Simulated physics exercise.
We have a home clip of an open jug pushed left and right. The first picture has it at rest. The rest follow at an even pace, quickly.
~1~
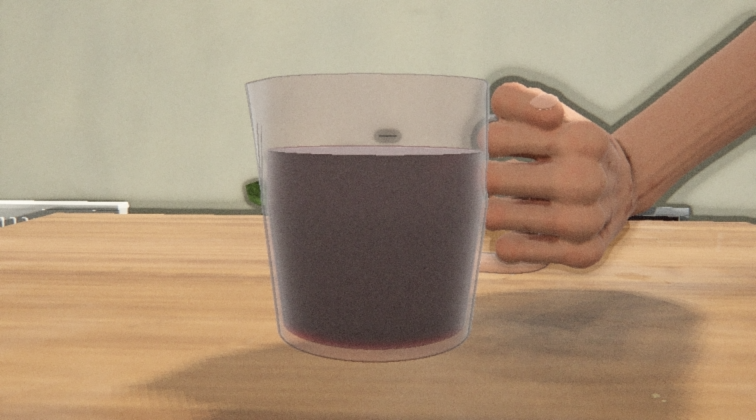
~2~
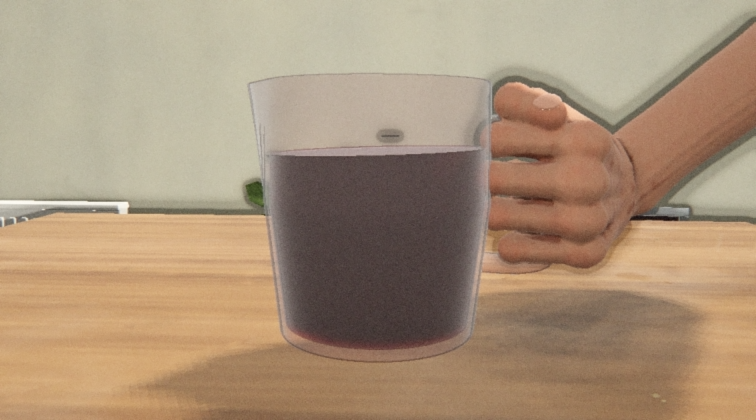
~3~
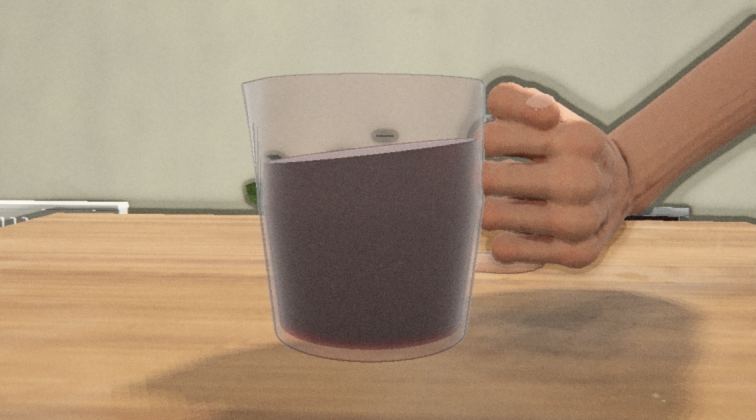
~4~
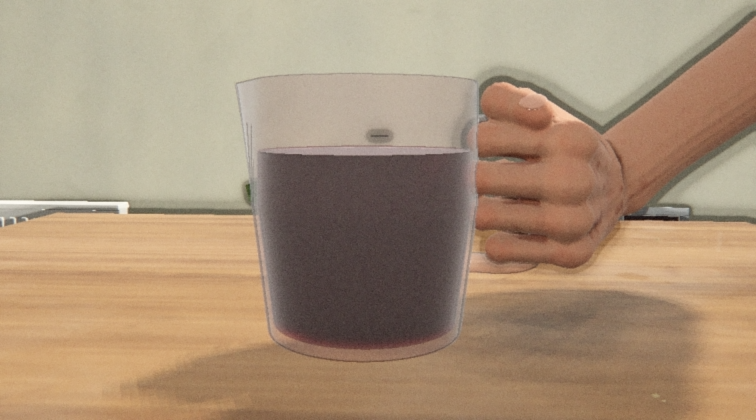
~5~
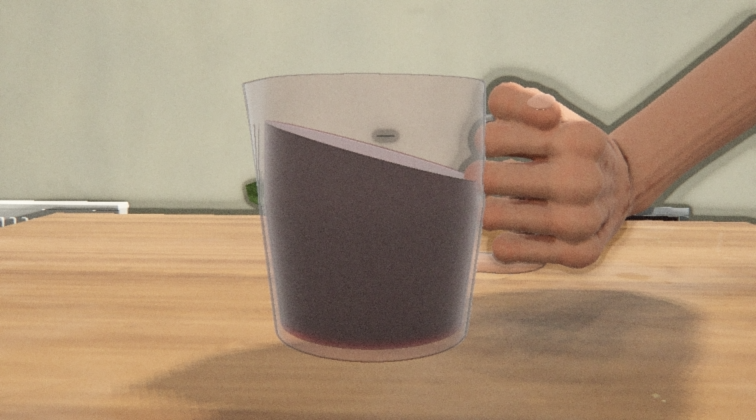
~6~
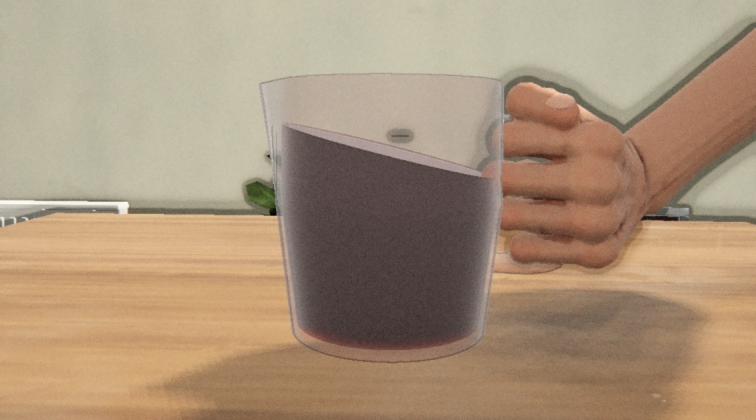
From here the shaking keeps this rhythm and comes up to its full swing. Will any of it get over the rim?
It brims over.
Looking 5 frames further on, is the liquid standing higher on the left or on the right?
It's to the left flank.
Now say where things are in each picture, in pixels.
The first frame shows jug (375, 202) about three quarters full; at rest.
The second frame shows jug about three quarters full, surface at (377, 151); surface about level.
The third frame shows jug (372, 202) about three quarters full; surface a little higher on the right.
The fourth frame shows jug about three quarters full, surface at (365, 151); surface about level.
The fifth frame shows jug (372, 202) about three quarters full; surface clearly higher on the left.
The sixth frame shows jug about three quarters full, surface at (389, 151); surface clearly higher on the left.
Soon after, the highest wave so far goes over the rim.
In the end, the highest wave so far goes over the rim; some is on the top.
